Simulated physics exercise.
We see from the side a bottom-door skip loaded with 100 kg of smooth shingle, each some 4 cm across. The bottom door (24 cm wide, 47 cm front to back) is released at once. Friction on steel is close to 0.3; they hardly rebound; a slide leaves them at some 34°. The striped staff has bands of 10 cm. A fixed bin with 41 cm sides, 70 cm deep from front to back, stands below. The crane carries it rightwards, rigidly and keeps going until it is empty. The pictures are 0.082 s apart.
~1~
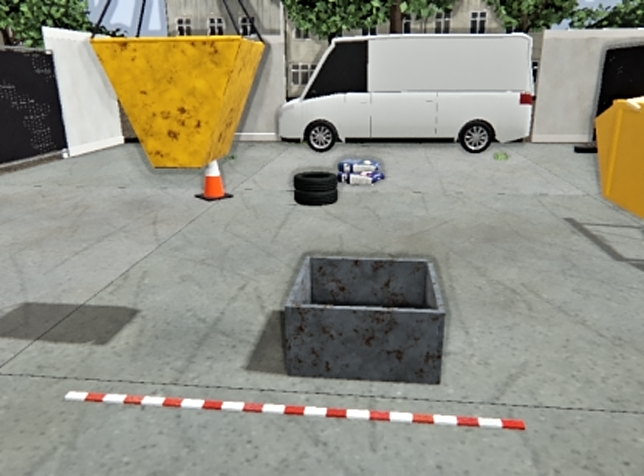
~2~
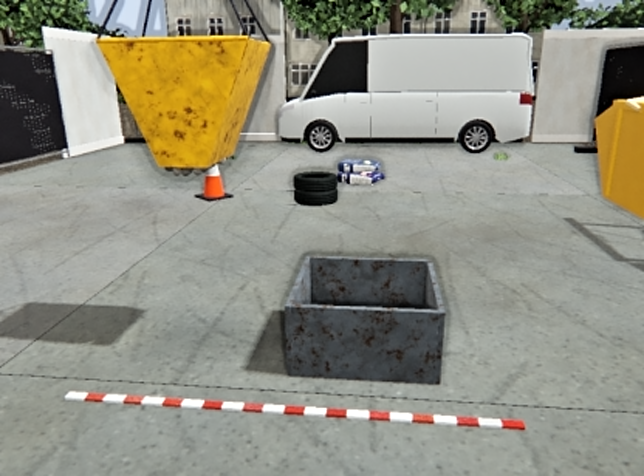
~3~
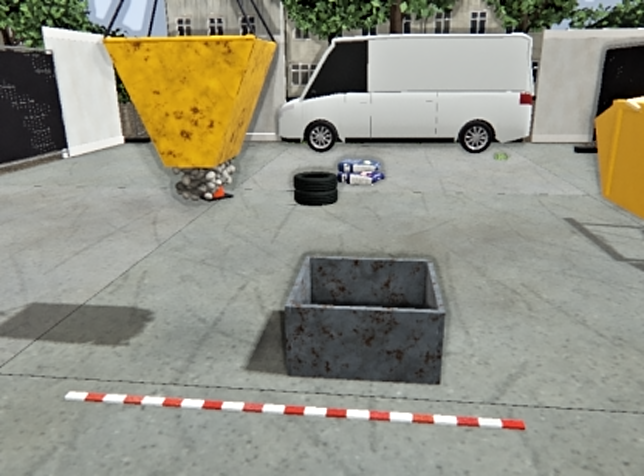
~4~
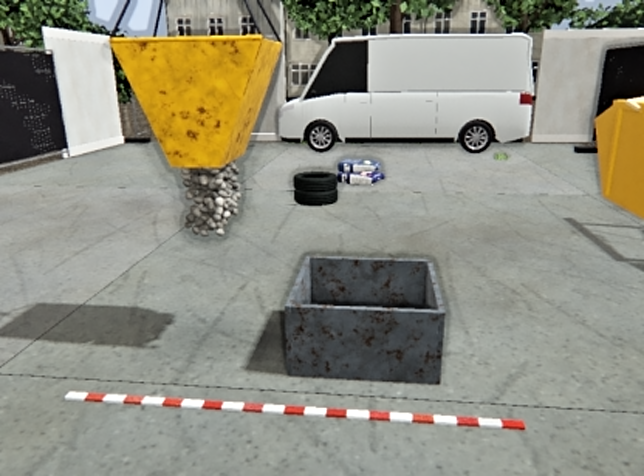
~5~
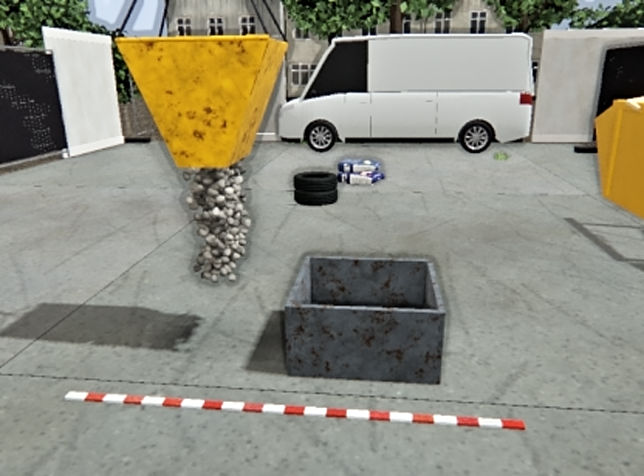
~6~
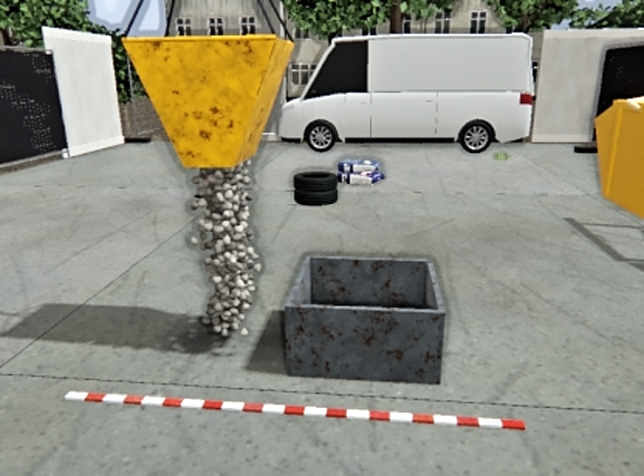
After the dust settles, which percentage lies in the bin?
Roughly 0 per cent ends in the bin.
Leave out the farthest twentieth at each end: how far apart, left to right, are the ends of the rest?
Roughly 70 cm.
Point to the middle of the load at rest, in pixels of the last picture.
Around (253, 333).
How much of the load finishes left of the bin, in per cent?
Some 100 per cent of the load.
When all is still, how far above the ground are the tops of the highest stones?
Some 18 cm high.
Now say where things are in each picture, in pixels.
The outlet is at (176, 157); nothing has dropped yet, in the first frame.
The outlet is at (182, 157); 5 % is out, in the second frame.
Outlet at (188, 157), the stream shows down to (204, 193); 84 % still inside, in the third frame.
Outlet at (195, 157), the stream shows down to (213, 228); 72 % still inside, in the fourth frame.
Outlet at (201, 157), the stream shows down to (222, 272); 57 % still inside, in the fifth frame.
Outlet at (207, 157), the stream shows down to (237, 267); 42 % still inside, in the sixth frame.
Then, 0.3 s after the last picture, 1 % in the bottom-door skip, 99 % falling or lying left of the bin; the stones farthest right are at (295, 333).
Then, 0.7 s after the last picture, 0 % in the bottom-door skip, 98 % falling or lying left of the bin, 2 % falling or lying beside or right of the bin; the stones farthest right are at (316, 340).
Then, 1.3 s after the last picture, 0 % in the bottom-door skip, 98 % falling or lying left of the bin, 2 % falling or lying beside or right of the bin; the stones farthest right are at (333, 334).
Then, 2.2 s after the last picture, 0 % in the bottom-door skip, 98 % falling or lying left of the bin, 2 % falling or lying beside or right of the bin; the stones farthest right are at (333, 334).
Then, 4.1 s after the last picture, 0 % in the bottom-door skip, 98 % left of the bin, 2 % beside or right of the bin; the stones farthest right are at (333, 334).
